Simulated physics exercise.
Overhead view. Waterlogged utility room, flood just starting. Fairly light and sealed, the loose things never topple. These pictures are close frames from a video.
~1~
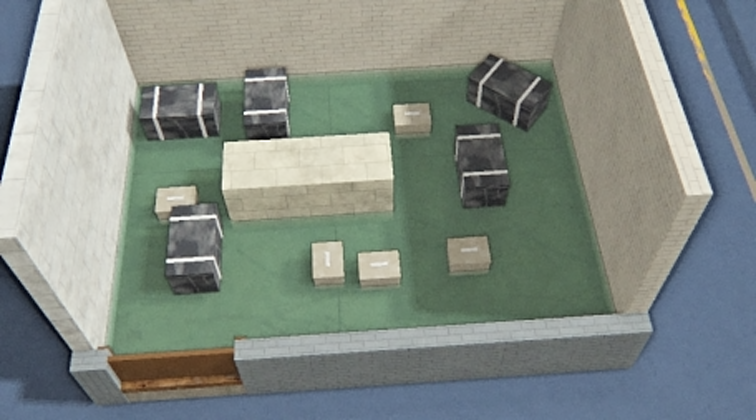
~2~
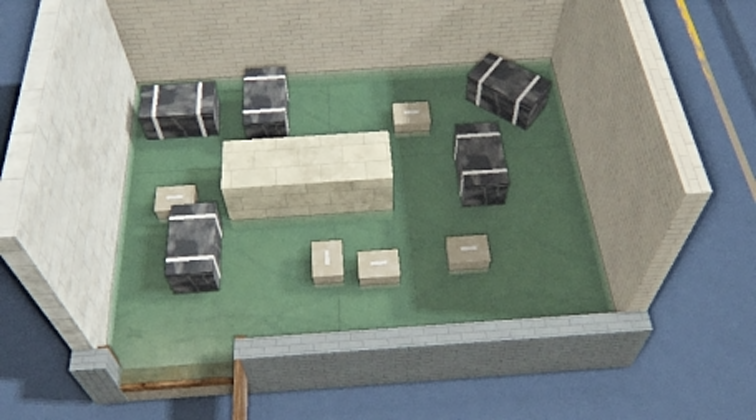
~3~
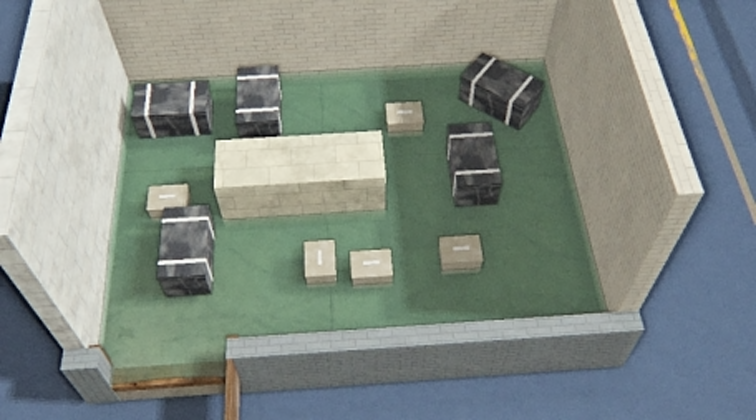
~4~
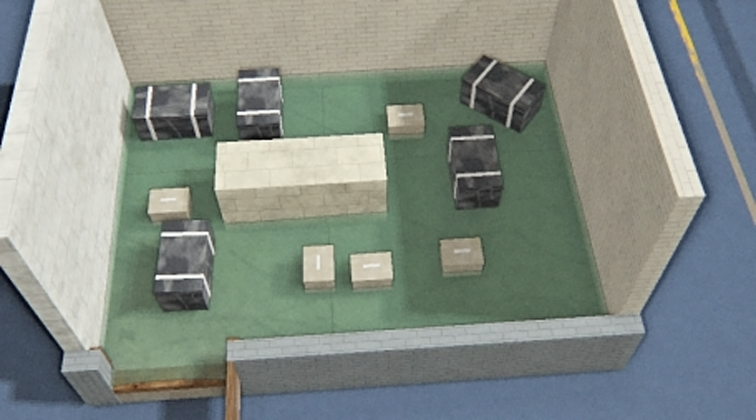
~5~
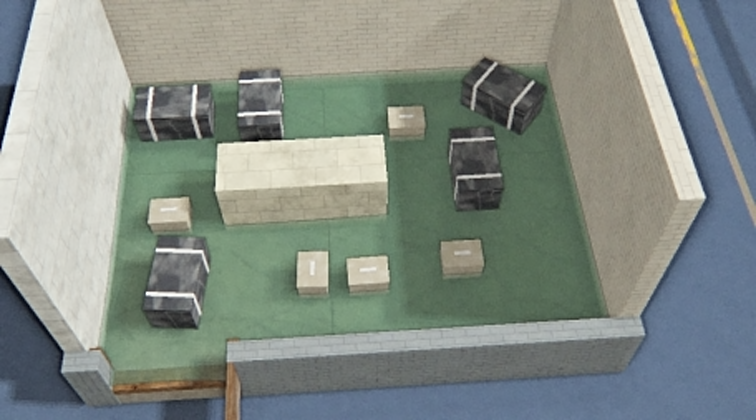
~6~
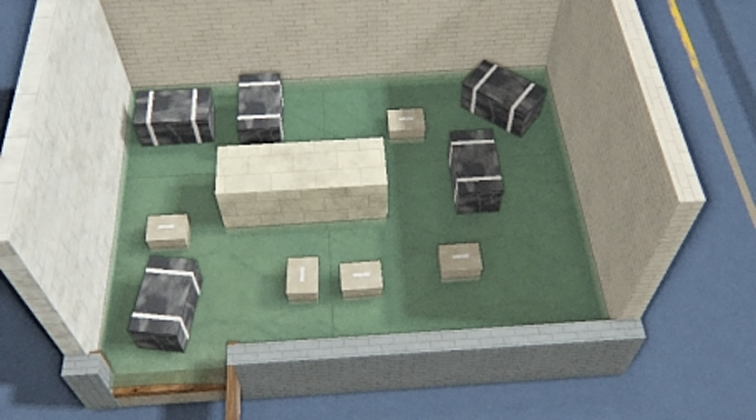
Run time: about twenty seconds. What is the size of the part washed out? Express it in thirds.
It comes out at two thirds or beyond.
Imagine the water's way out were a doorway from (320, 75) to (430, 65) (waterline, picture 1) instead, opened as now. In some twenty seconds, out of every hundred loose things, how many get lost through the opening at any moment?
I reckon 80 percent.
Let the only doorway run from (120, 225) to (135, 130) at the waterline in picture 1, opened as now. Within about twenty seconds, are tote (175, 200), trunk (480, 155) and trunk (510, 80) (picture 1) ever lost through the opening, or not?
Answer, item by item: Lost, not lost, not lost.
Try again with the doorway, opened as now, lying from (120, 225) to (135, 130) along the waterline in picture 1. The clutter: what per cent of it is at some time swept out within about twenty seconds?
About 60 percent.
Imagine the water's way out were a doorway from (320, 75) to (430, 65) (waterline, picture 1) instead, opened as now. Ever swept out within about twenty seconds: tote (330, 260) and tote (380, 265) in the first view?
Taking them one by one, that's still there, then still there.
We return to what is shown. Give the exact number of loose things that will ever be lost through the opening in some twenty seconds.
The total is 7.
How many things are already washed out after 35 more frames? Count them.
6 of them.
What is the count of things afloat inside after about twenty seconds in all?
Number: 3.
A moment on, 1 of 10 are out; 9 afloat.
Next, 4 of 10 are out; 6 afloat.
Later, 6 of 10 are out; 4 afloat.
In the end, 7 of 10 are out; 3 afloat.
